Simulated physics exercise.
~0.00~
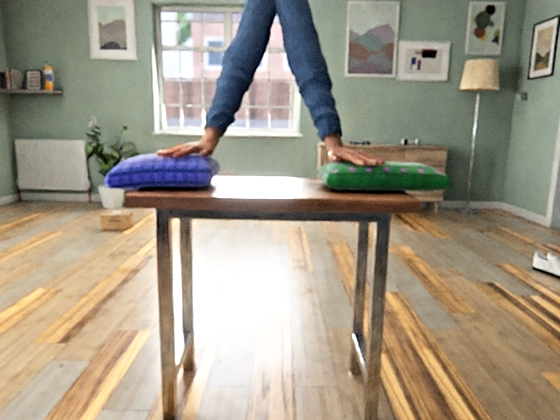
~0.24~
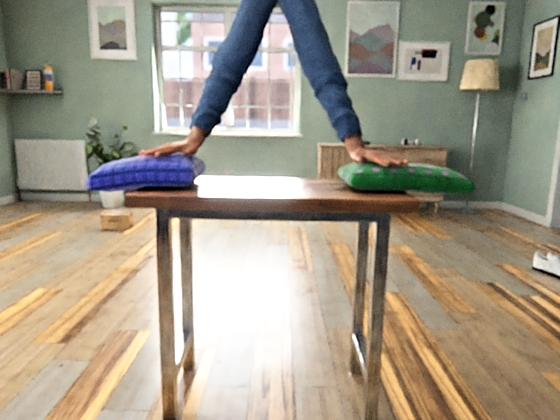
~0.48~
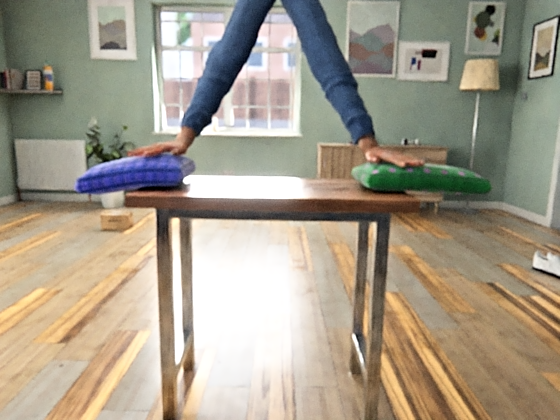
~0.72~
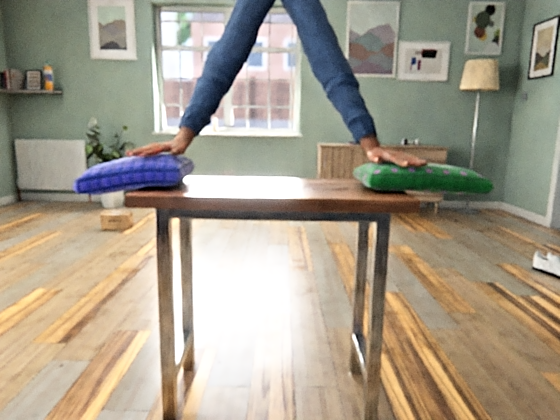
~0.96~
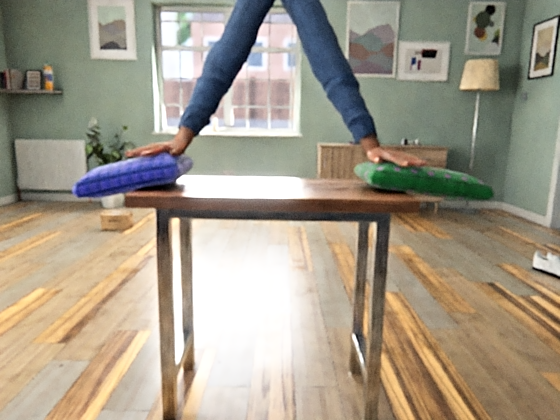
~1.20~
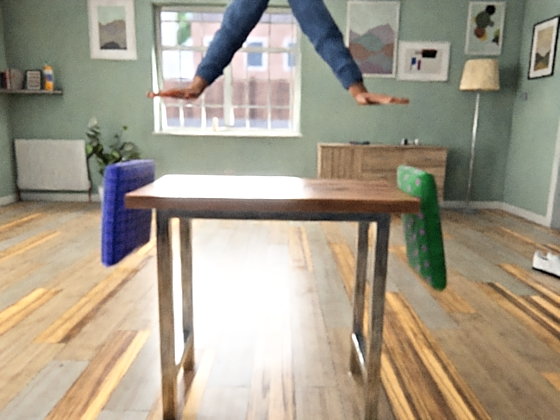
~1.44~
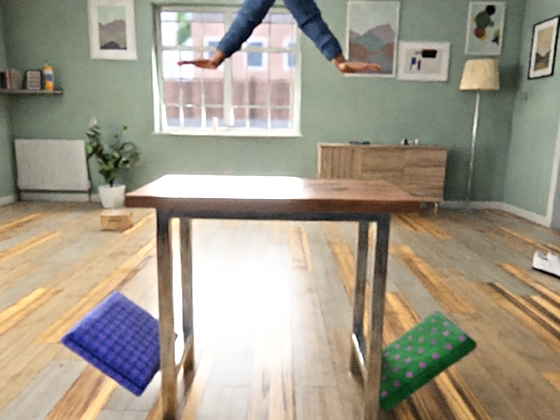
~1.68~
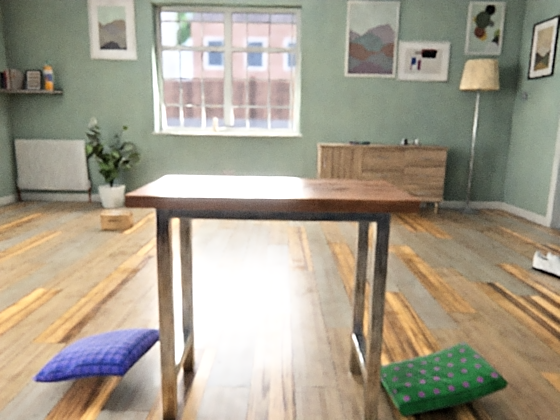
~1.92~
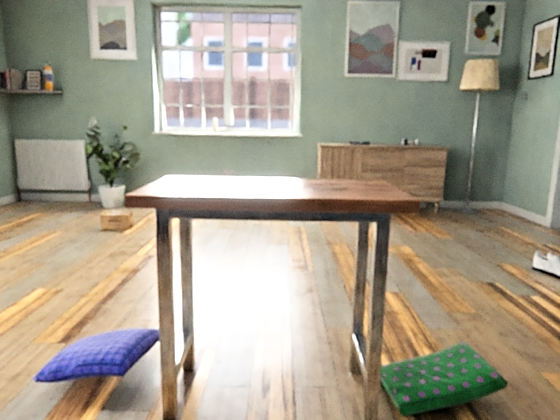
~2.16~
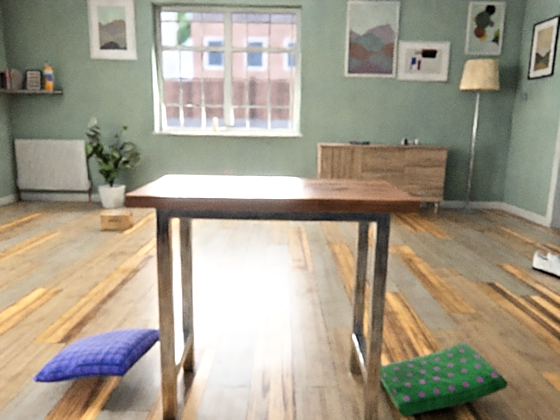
Blue cushion and green pillow being pushed apart by two hands on a bench, then tipping off opposite ends onto the floor.
